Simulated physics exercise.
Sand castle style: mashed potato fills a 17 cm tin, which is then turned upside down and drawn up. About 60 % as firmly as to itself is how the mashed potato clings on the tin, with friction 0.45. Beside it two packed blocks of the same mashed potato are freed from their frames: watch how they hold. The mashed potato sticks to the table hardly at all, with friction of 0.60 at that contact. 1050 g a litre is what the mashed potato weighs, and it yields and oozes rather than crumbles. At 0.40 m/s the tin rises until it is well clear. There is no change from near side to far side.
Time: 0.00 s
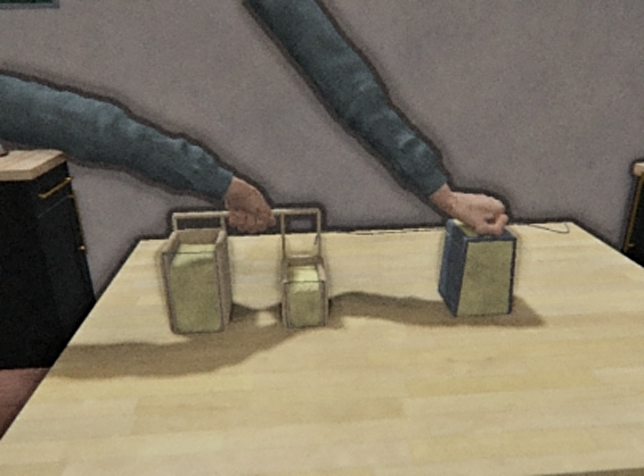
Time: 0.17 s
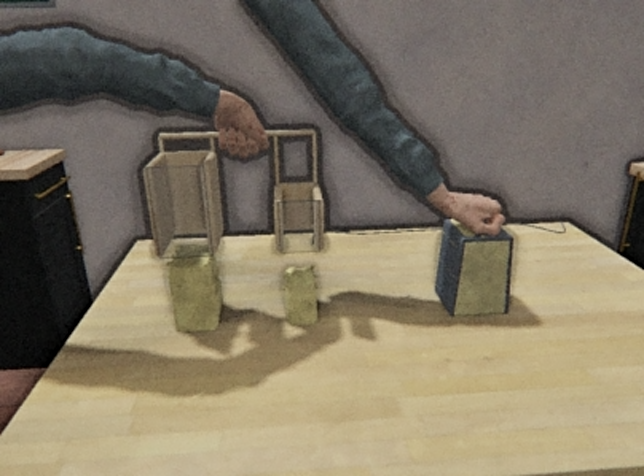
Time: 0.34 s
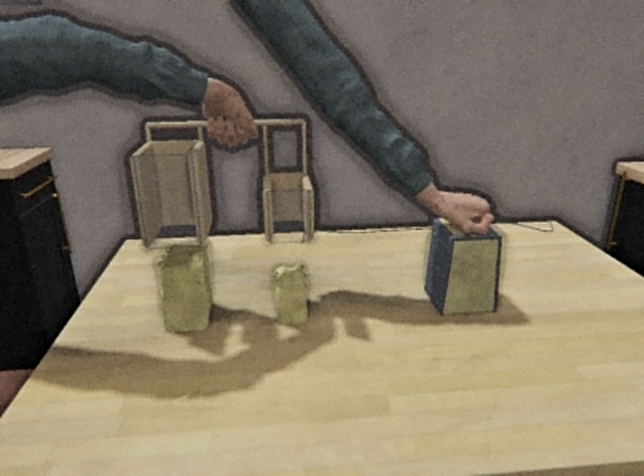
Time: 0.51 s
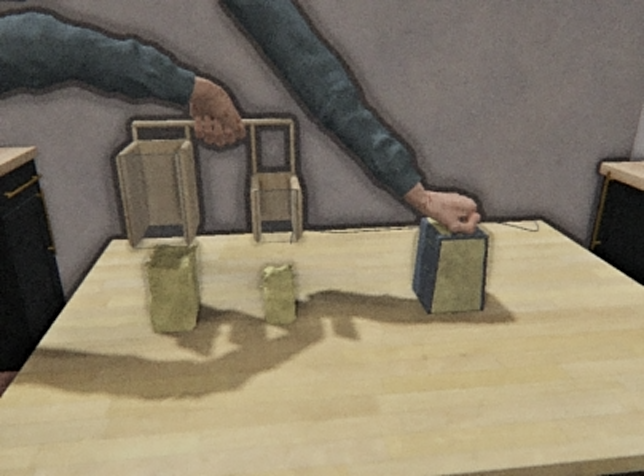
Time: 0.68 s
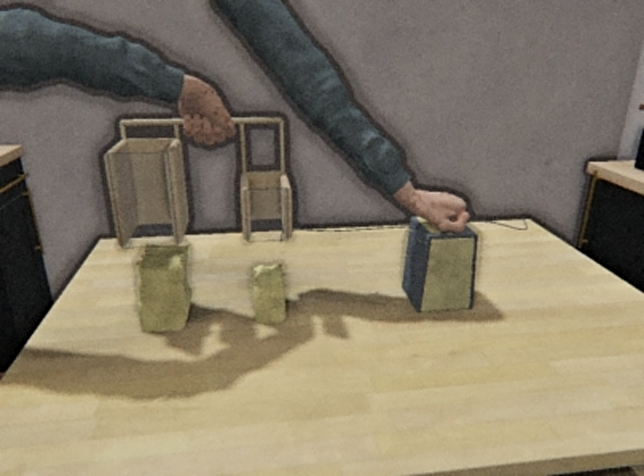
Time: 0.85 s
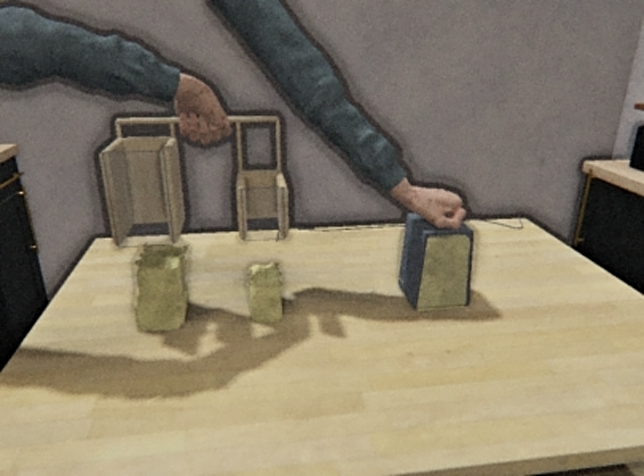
On a pale wooden table, one hand lifted a pair of joined wooden holders off two yellowish blocks, which stayed standing, while another hand rested on a dark-sided container at the right.
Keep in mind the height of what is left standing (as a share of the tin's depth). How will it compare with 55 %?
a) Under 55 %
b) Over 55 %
Option b: Over 55 %.
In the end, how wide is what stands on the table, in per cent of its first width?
I'd put it at some 110 %.
By 1.09 s, the tin is up by 9.6 cm.
By 1.37 s, the tin is up by 21 cm; what stands on the table is 91 % of the tin's depth.
By 1.65 s, the tin is up by 29 cm; what stands on the table is 91 % of the tin's depth.
By 1.94 s, the tin is up by 29 cm; what stands on the table is 91 % of the tin's depth.
By 2.04 s, at the end, the tin is up by 29 cm; what stands on the table is 91 % of the tin's depth.
